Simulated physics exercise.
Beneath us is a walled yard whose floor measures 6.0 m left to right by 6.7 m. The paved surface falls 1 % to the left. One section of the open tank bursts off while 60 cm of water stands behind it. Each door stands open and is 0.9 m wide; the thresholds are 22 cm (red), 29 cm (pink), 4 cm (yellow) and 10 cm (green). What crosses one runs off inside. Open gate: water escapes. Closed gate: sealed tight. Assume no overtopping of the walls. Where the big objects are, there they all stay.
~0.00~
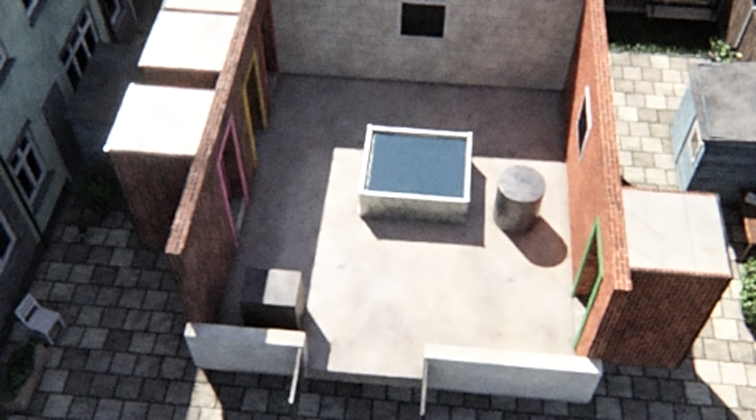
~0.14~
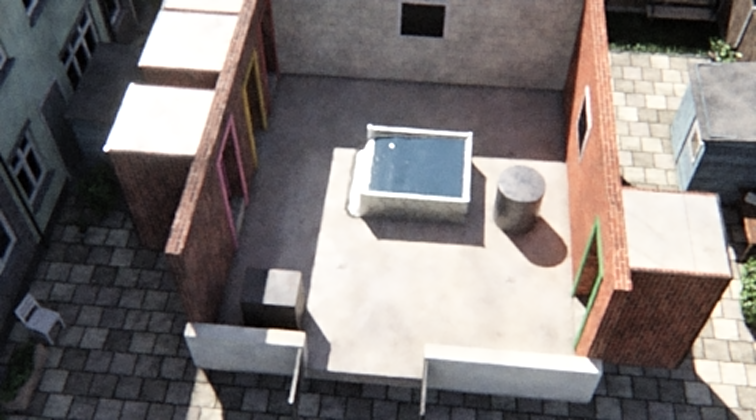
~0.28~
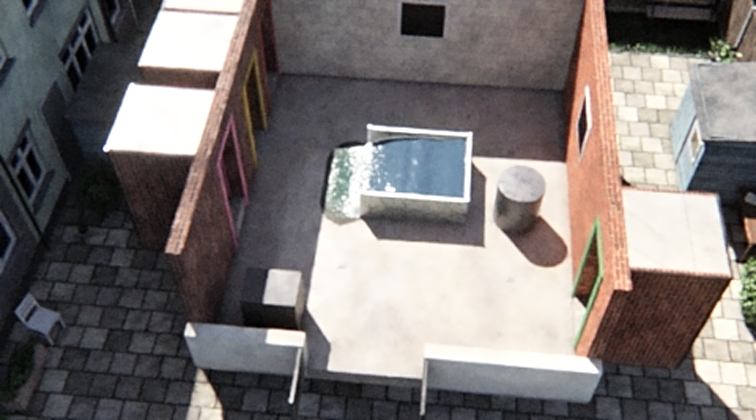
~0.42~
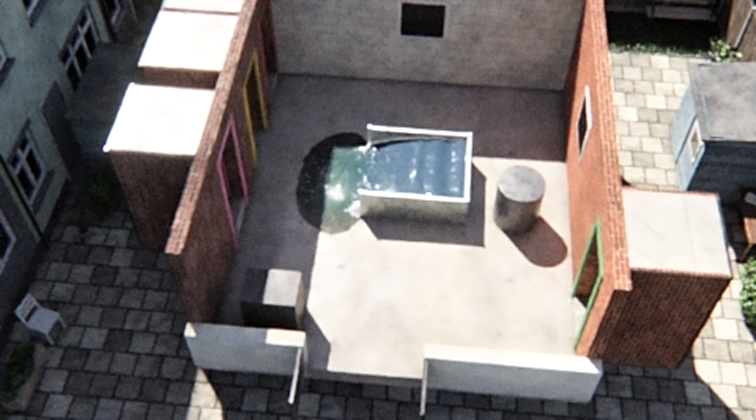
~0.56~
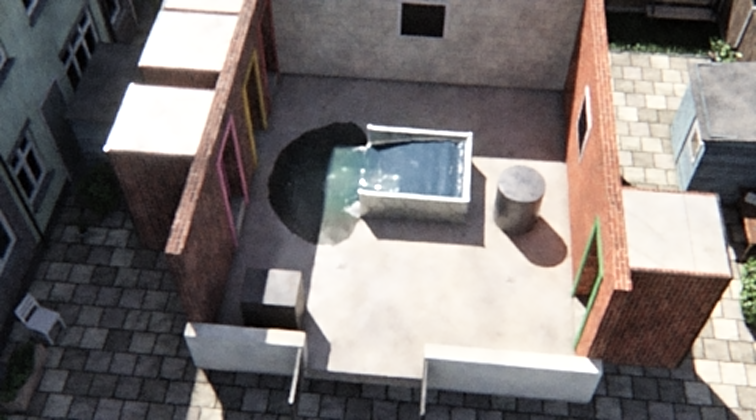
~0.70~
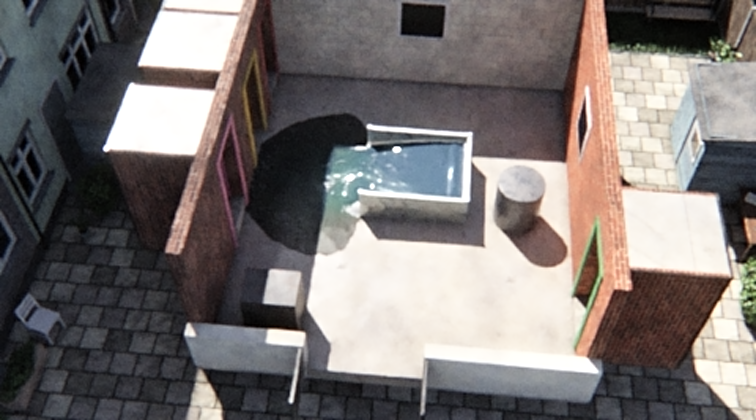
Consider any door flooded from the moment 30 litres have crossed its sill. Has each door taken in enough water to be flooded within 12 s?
The red door has not; the pink door has not; the yellow door has; the green door has not.
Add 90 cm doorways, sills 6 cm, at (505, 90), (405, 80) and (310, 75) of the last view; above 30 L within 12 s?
Per doorway, in order: Insufficient / insufficient / sufficient.
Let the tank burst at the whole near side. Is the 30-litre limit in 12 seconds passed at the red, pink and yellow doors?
Red door doesn't reach it, pink door doesn't reach it, yellow door doesn't reach it.
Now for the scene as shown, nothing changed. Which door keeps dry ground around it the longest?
Green.
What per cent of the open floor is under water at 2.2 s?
Around 25 per cent.
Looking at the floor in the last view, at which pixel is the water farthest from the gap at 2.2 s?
Point: Roughly (212, 347) in the last view.
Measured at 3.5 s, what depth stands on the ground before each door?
In cm: Red 13, pink 13, yellow 15, green 0.
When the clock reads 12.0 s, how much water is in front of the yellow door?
It averages close to 4.5 centimetres.
After 1.4 s water covers 20 % of the floor and is deepest (35 cm) near (262, 183); red door 6 cm at the sill, 0 L in, pink door 24 cm at the sill, 0 L in, yellow door 17 cm at the sill, 60 L in, green door not reached.
After 2.2 s water covers 25 % of the floor and is deepest (30 cm) near (260, 190); red door 13 cm at the sill, 0 L in, pink door 24 cm at the sill, 0 L in, yellow door 23 cm at the sill, 182 L in, green door not reached.
After 3.5 s water covers 40 % of the floor and is deepest (24 cm) near (216, 328); red door 13 cm at the sill, 0 L in, pink door 13 cm at the sill, 0 L in, yellow door 15 cm at the sill, 299 L in, green door not reached.
After 7.0 s water covers 90 % of the floor and is deepest (8 cm) near (212, 347); red door 8 cm at the sill, 0 L in, pink door 7 cm at the sill, 0 L in, yellow door 7 cm at the sill, 367 L in, green door 5 cm at the sill, 0 L in.
After 12.0 s water covers 100 % of the floor and is deepest (6 cm) near (467, 205); red door 5 cm at the sill, 0 L in, pink door 4 cm at the sill, 0 L in, yellow door 5 cm at the sill, 379 L in, green door 2 cm at the sill, 0 L in.
